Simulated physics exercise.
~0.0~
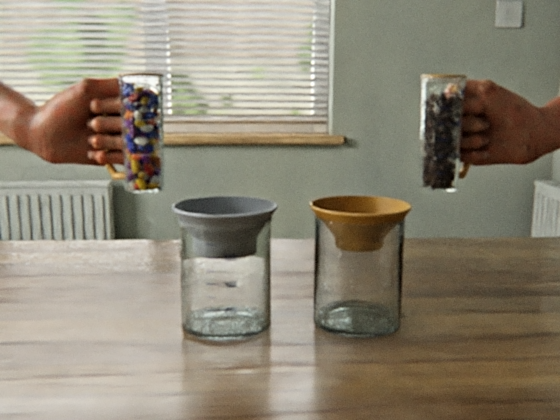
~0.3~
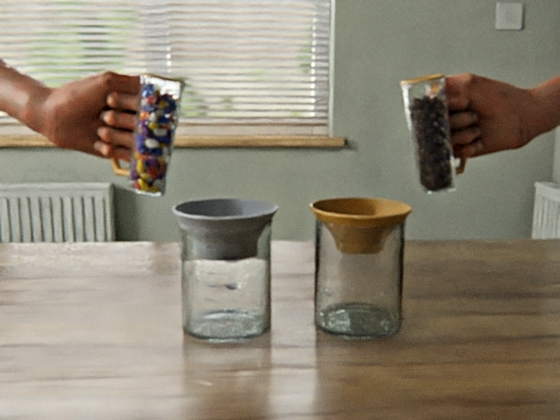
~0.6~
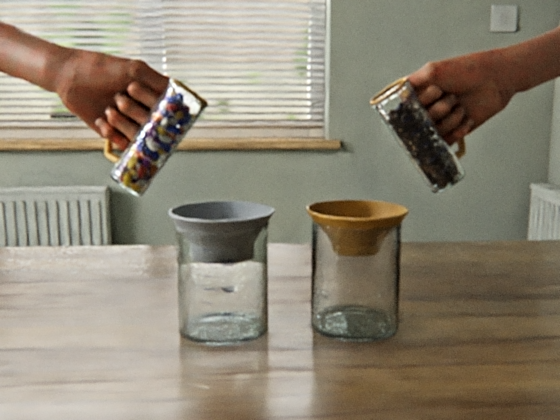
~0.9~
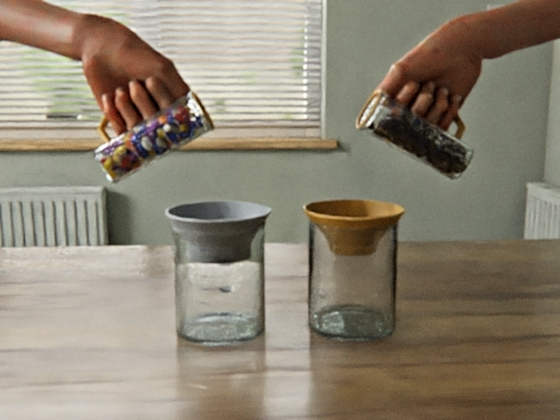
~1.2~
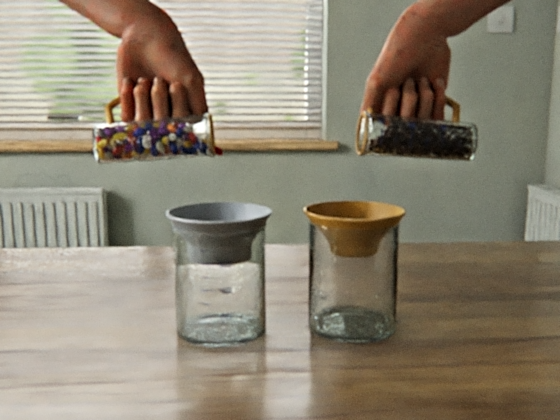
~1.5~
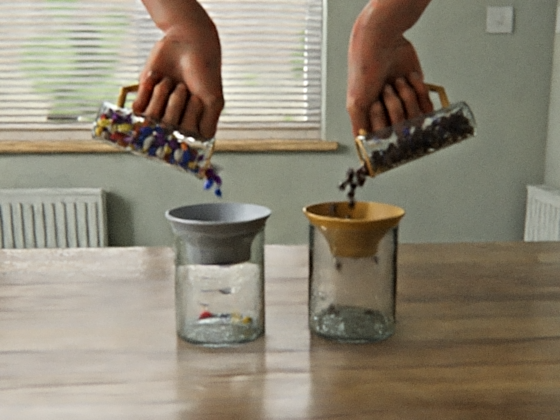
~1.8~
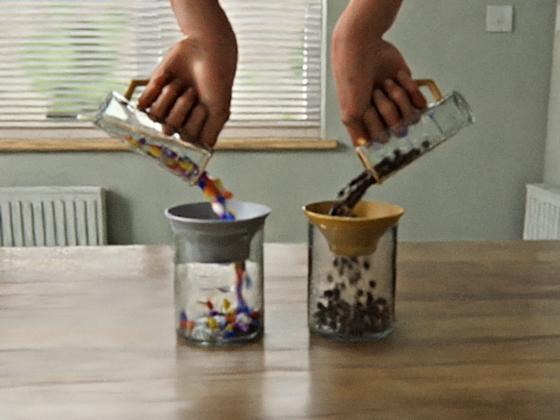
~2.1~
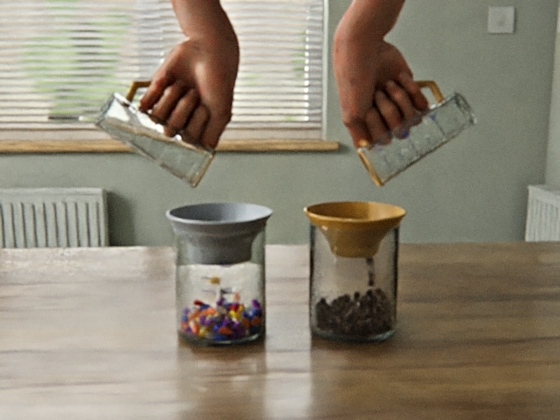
On a wooden table by a window, two hands tipped glass cups over two jars, pouring colourful bits through the grey funnel on the left and dark ones through the yellow funnel on the right, until both cups were empty and everything lay in the jars.
